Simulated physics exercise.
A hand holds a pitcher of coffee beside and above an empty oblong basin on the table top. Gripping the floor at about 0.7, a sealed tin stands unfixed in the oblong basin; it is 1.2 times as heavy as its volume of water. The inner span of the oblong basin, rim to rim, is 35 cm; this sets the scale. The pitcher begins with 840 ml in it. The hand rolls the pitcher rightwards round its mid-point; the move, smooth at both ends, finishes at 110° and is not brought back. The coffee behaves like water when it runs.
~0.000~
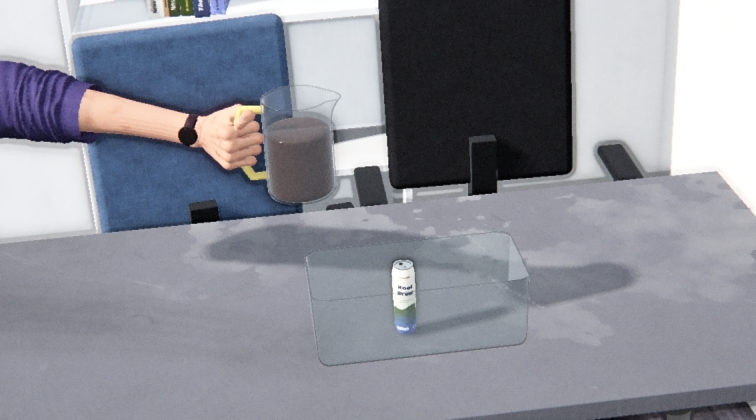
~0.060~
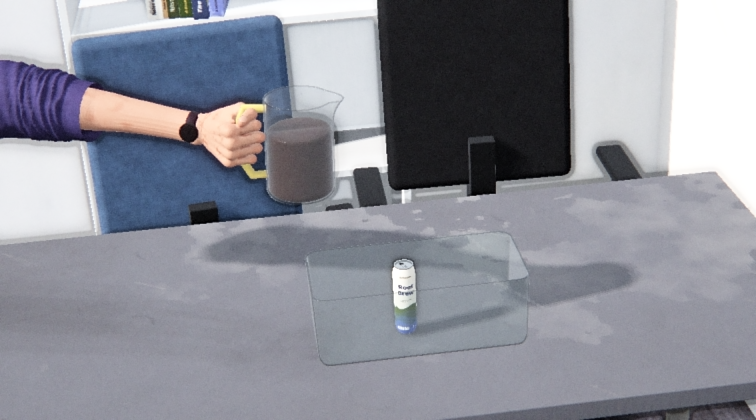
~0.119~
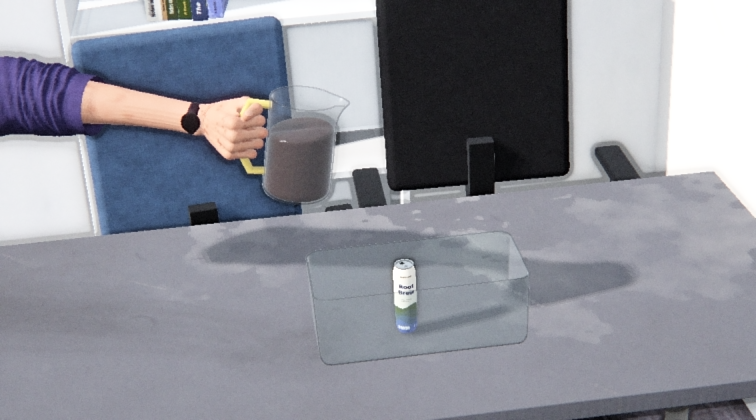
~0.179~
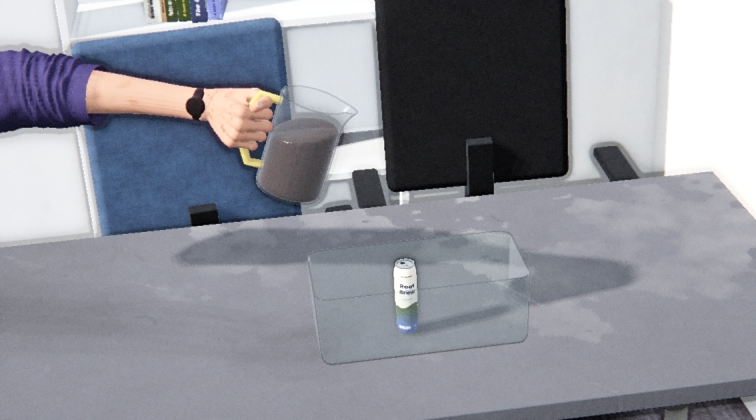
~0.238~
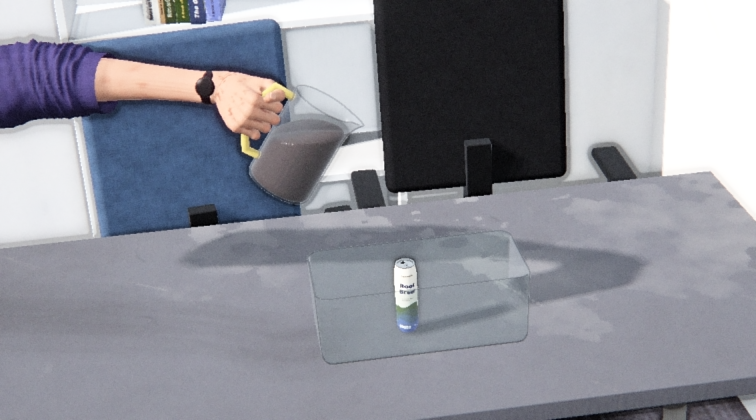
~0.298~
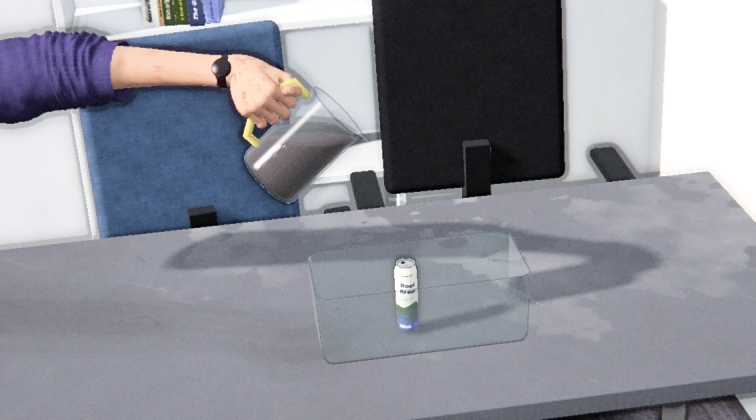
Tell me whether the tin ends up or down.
It ends up erect.
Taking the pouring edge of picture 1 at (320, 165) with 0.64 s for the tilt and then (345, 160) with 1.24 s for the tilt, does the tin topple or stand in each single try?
Trial 1 - tin stays standing; trial 2 - tin tips.
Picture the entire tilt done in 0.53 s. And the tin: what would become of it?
Result: Tin upright.
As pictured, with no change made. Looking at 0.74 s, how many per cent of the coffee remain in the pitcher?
Roughly 20 percent remains.
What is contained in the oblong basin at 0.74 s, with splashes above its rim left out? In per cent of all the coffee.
Some 46 per cent.
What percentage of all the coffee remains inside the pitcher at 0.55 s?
Near 66 in a hundred.
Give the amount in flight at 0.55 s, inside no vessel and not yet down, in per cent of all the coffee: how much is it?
Roughly 32 percent.
After 0.55 s the tilt is 105° and 67 per cent is still to pour; the tin stands where it began.
After 0.74 s the tilt is 110° and 20 per cent is still to pour; the tin stands where it began.
After 0.93 s the tilt is 110° and 4 per cent is still to pour; the tin stands where it began.
After 1.14 s the tilt is 110° and 0 per cent is still to pour; the tin stands where it began.
In the end the tin stands where it began.
